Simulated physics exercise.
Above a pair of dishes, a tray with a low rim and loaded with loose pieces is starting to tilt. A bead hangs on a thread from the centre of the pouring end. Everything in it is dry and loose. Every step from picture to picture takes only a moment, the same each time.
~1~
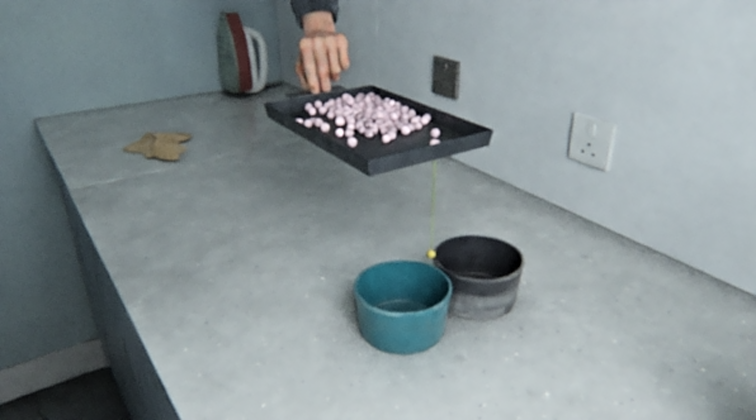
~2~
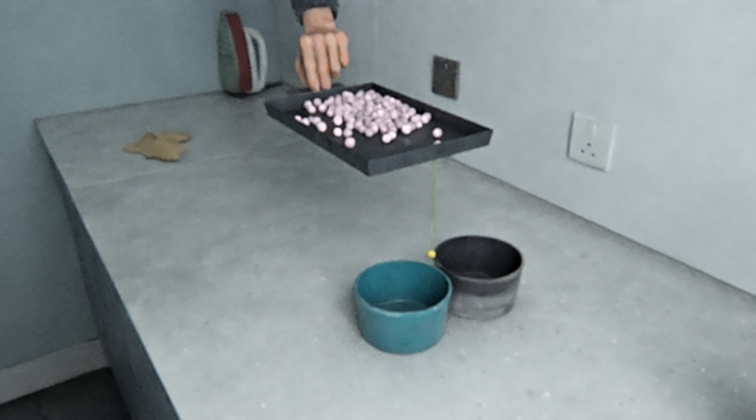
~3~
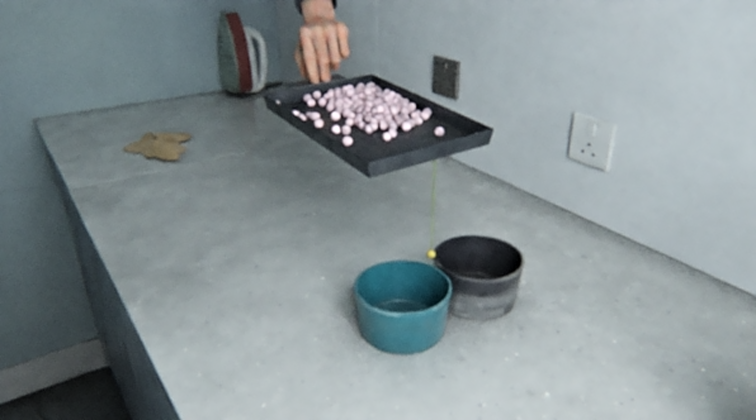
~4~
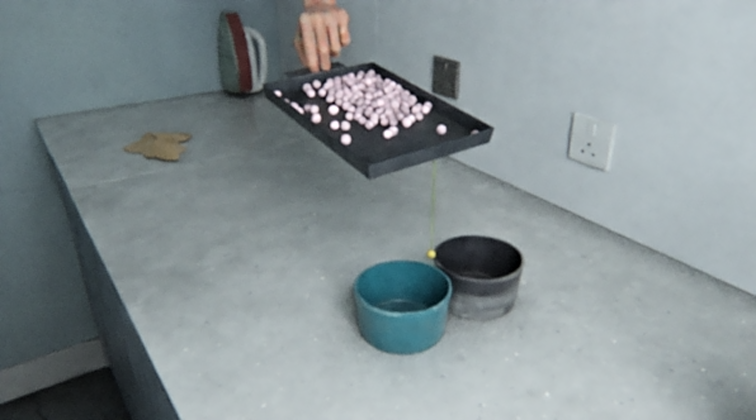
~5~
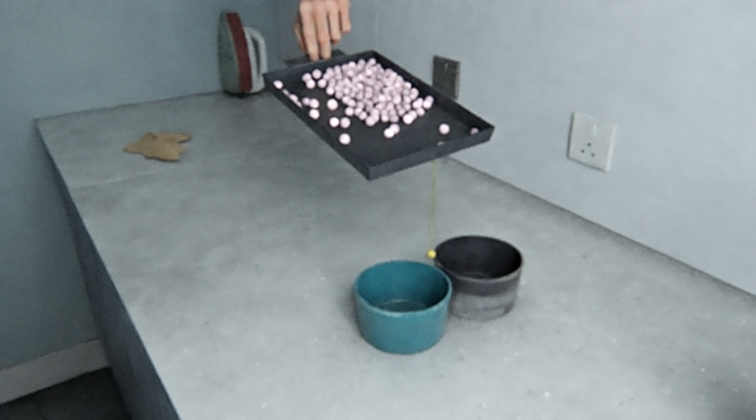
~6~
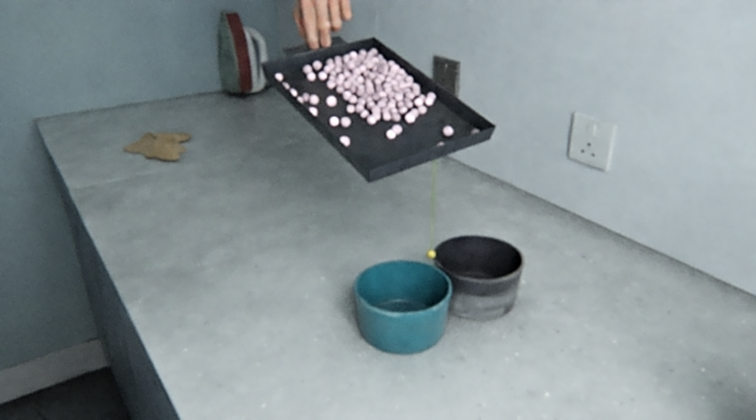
A hand slowly raised the back of a dark tray of small pink balls above a teal bowl and a black one, tilting it toward its front left corner as the balls began to shift.
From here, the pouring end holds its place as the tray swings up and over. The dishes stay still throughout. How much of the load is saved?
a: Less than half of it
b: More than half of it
(b) More than half of it.
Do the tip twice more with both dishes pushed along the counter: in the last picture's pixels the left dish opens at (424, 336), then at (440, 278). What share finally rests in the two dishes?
Trial 1 around 10 percent, trial 2 around 20 percent.
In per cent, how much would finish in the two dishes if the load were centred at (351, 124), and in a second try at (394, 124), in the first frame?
Close to 70 %, followed by close to 70 %.
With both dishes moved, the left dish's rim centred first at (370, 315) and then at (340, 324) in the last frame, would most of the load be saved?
The pair would catch the greater share the first time and the greater share the second time.
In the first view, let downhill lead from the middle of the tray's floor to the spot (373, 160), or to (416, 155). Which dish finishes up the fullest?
Okay, first try the left-side one, second try the left-side one.
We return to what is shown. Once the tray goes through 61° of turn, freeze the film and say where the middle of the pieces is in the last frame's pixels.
Mark it at roughly (397, 159) in the final frame.
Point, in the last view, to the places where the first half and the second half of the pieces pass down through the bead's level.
I'd say close to (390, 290) at first and close to (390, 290) later on.
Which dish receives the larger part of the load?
The fuller one is the left side.
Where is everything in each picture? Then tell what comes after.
Corners of the pouring end at (369, 159) and (490, 130), level; middle of the load at (369, 112), sugar pearls; left dish at (431, 326); right dish at (508, 293); bead on its thread at (431, 254), in the first picture.
Corners of the pouring end at (369, 159) and (490, 129), level; middle of the load at (369, 110), in the second picture.
Corners of the pouring end at (369, 161) and (490, 129), tipped barely, lowest at the left corner; middle of the load at (369, 105), a small part on the move, in the third picture.
Corners of the pouring end at (370, 163) and (491, 127), tipped a little, lowest at the left corner; middle of the load at (369, 97), a small part on the move, in the fourth picture.
Corners of the pouring end at (370, 166) and (492, 126), tipped a little, lowest at the left corner; middle of the load at (369, 91), a small part on the move, in the fifth picture.
Corners of the pouring end at (370, 168) and (493, 126), tipped clearly, lowest at the left corner; middle of the load at (369, 86), nearly all on the move; left dish at (431, 326); right dish at (508, 293), in the sixth picture.
Soon, tray tipped steeply; most on the tray; a small part in the left dish; a small part outside both; a small part in the air.
A while on, tray tipped past a quarter turn; a small part on the tray; about half in the left dish; about a quarter outside both; about a quarter in the air.
Towards the end, tray tipped past a quarter turn; about two thirds in the left dish; about a third outside both.
Finally, tray tipped past a quarter turn; about two thirds in the left dish; none in the right dish; about a third outside both.
